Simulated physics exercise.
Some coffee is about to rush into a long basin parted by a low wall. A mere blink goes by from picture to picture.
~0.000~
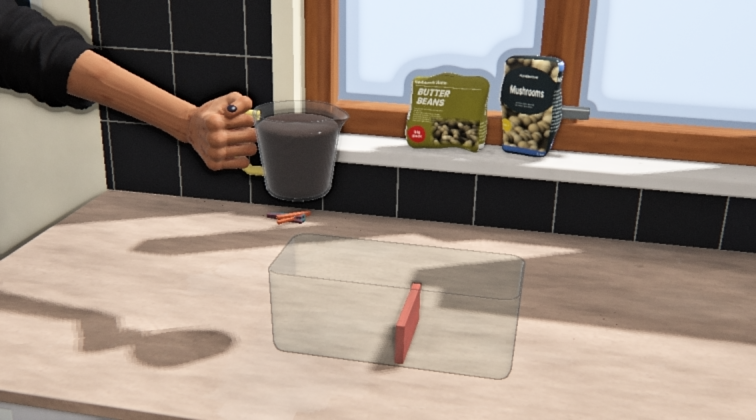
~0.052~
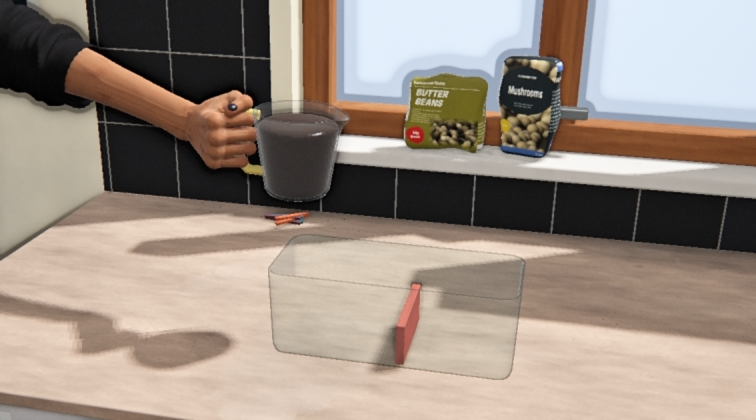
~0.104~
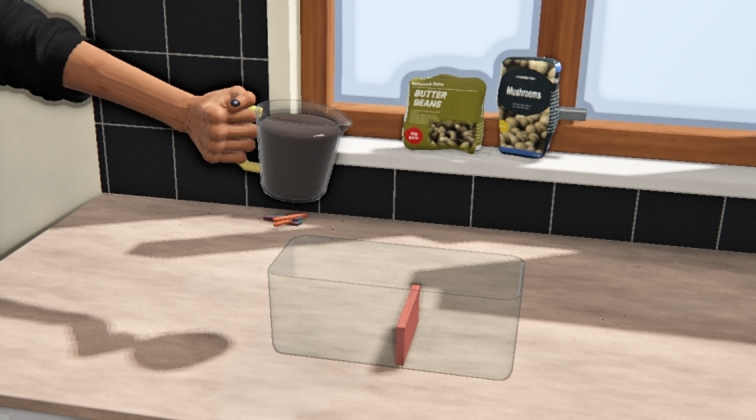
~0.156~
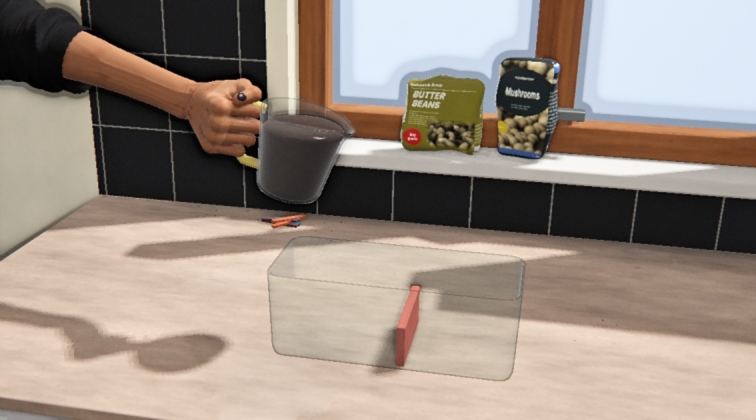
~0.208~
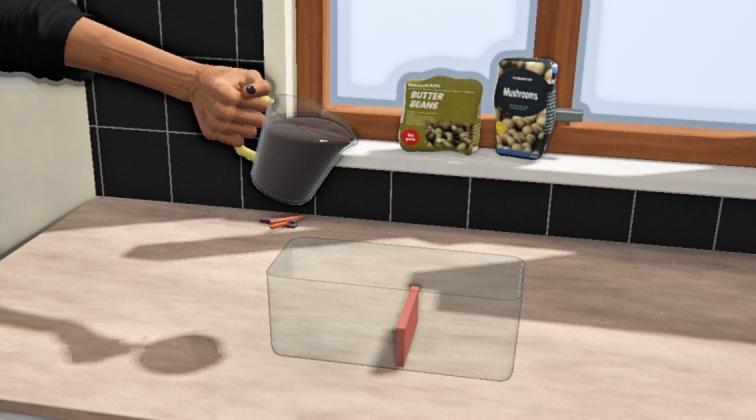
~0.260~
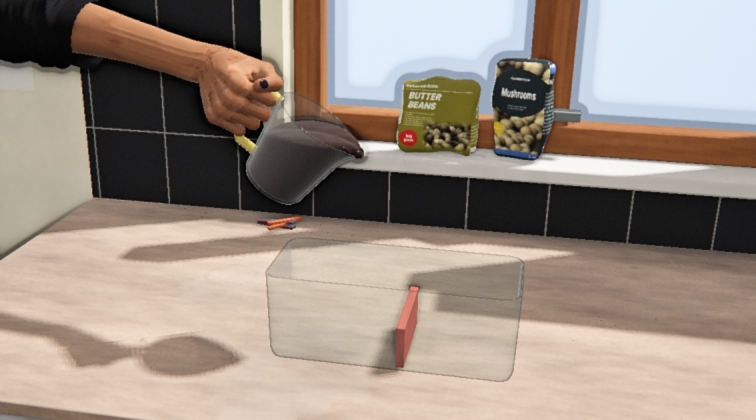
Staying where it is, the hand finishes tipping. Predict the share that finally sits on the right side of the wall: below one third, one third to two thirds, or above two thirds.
Right-side share: Below one third.
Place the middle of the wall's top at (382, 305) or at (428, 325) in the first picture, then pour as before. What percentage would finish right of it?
Note - case one near 50 %, case two near 10 %.
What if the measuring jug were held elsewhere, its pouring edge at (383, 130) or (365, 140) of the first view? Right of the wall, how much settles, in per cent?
In order: Close to 55 and 25 percent.
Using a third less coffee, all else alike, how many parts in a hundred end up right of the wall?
Estimate: Close to 5 per cent.
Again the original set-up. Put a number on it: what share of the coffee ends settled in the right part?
Roughly 15 %.
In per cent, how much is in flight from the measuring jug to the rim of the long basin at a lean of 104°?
Around 30 in a hundred.
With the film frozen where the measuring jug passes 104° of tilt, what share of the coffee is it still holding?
Around 35 in a hundred has not poured out yet.
A moment on, the measuring jug is tipped right over and 37 per cent is still to pour, 24 is left of the wall and 8 right of it.
Next, the measuring jug is tipped right over and 2 per cent is still to pour, 82 is left of the wall and 9 right of it.
Then the measuring jug is tipped right over and 0 per cent is still to pour, 83 is left of the wall and 13 right of it.
Later the measuring jug is tipped right over and 0 per cent is still to pour, 83 is left of the wall and 13 right of it.
In the end 83 per cent lies left of the wall, 13 right of it and 4 outside.
